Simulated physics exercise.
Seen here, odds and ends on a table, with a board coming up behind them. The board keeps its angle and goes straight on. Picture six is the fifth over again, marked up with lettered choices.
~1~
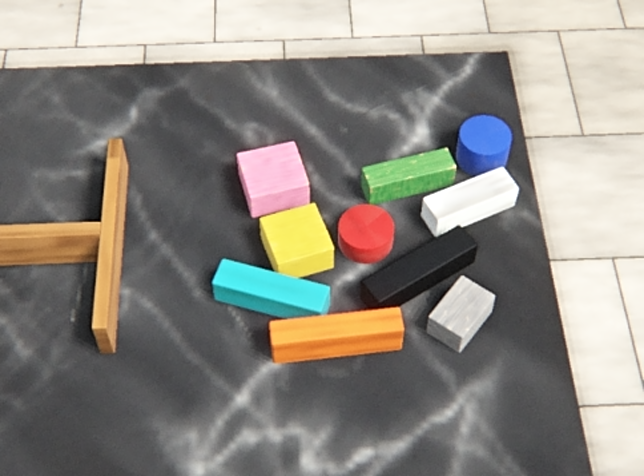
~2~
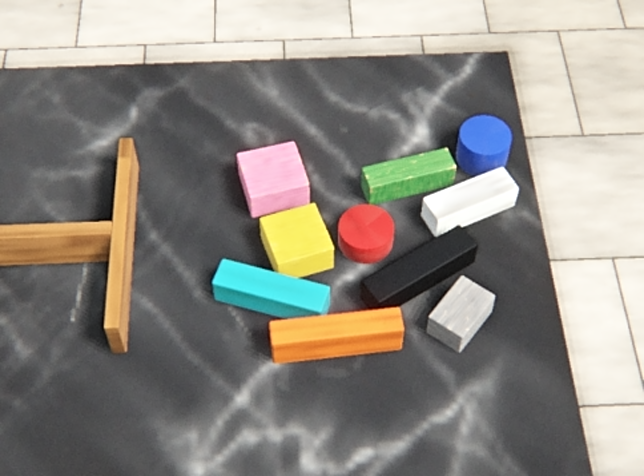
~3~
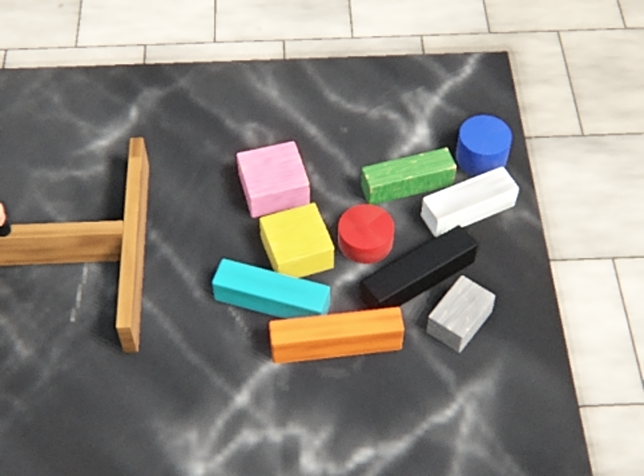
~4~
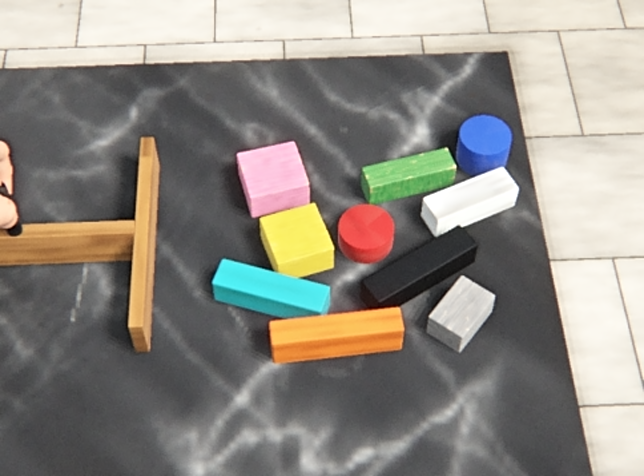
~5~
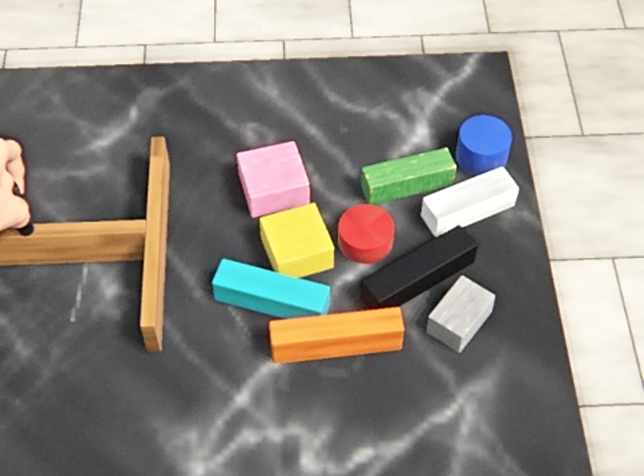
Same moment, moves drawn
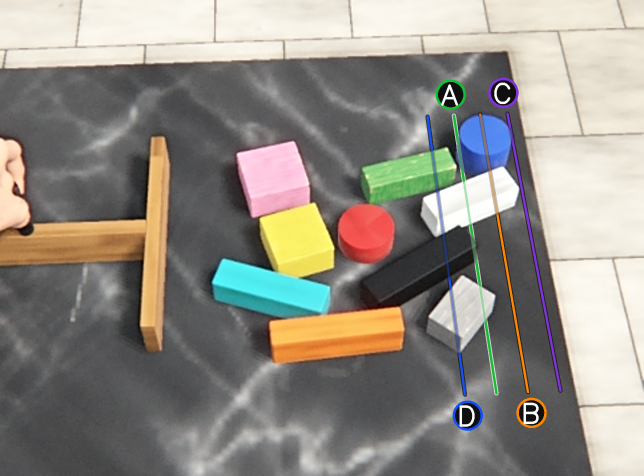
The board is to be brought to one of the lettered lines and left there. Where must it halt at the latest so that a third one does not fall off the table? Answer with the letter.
As far as mark D.
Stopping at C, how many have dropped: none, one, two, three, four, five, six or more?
By then, six or more.
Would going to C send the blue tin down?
Yes.
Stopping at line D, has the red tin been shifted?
By then, yes.
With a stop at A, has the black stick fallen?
Yes.
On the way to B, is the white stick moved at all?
Yes.
On the marked copy, A at (473, 242); B at (502, 241); C at (532, 240); D at (445, 243).
Following D. Soon after the start, board (257, 221); black stick (432, 267); turquoise stick (326, 297).
Later, board (361, 217); blue tin (510, 134); white stick (512, 192).
In the end, board (442, 214); green bar over the edge; white stick over the edge; two fallen.
As for the rest, A drops four; B drops five; C drops eight.
